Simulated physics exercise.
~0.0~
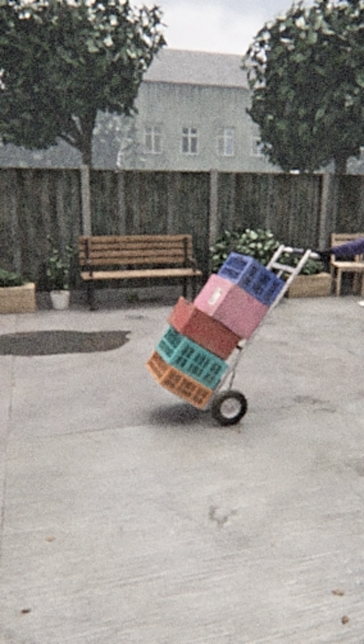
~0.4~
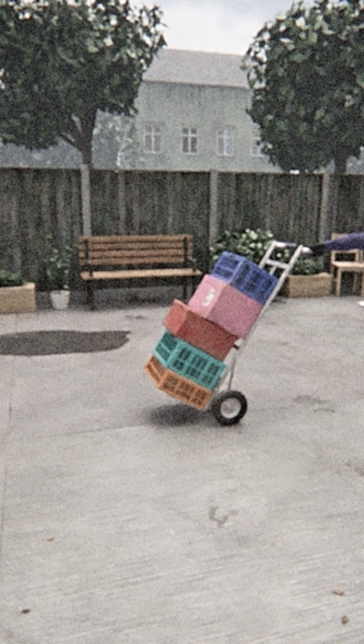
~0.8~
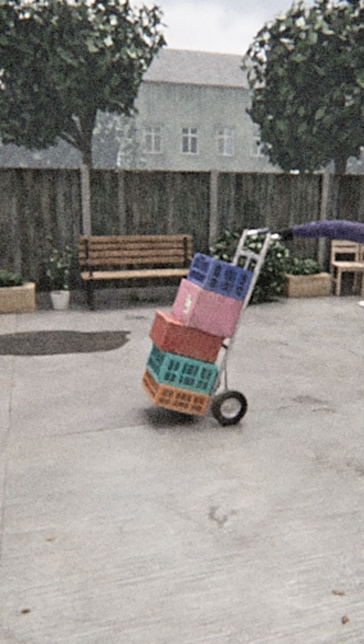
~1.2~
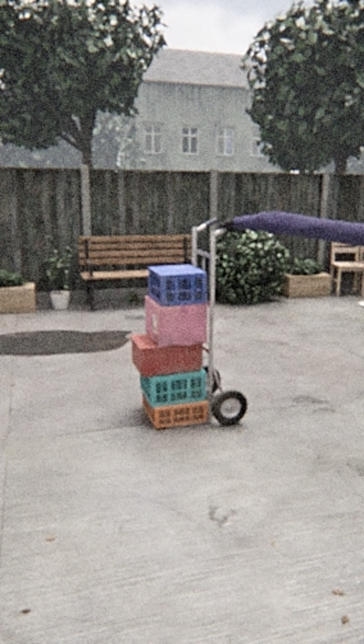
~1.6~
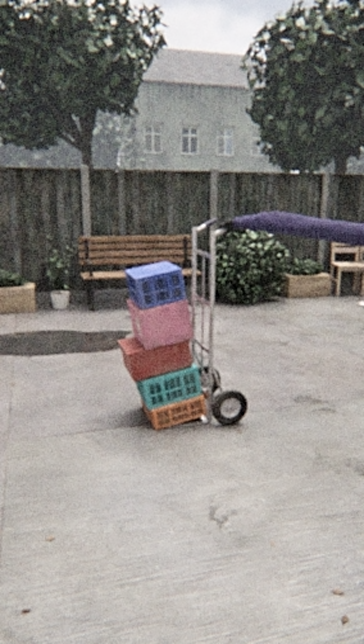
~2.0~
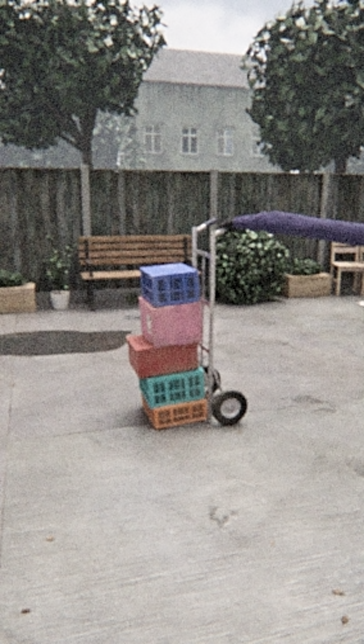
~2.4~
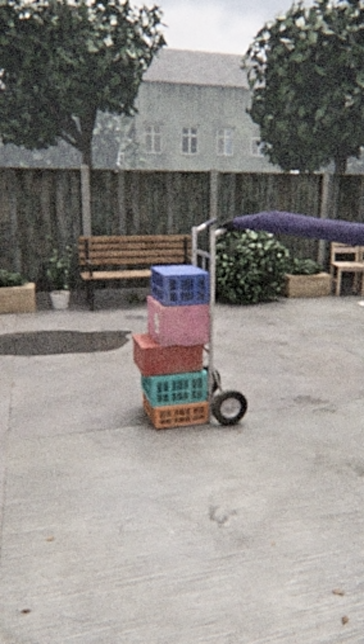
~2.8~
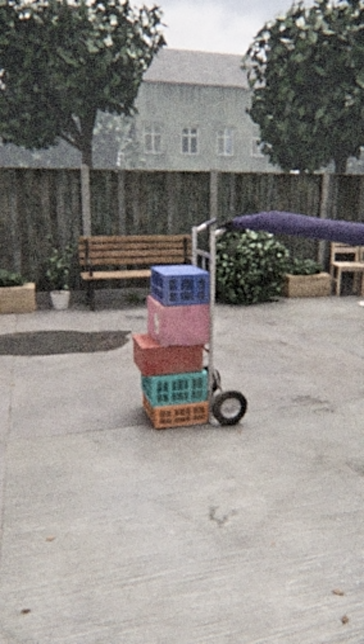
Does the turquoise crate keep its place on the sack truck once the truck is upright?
Yes, the turquoise crate keeps its place. It tips left with the stack and rocks back, ending on top of the orange crate at the foot of the truck.
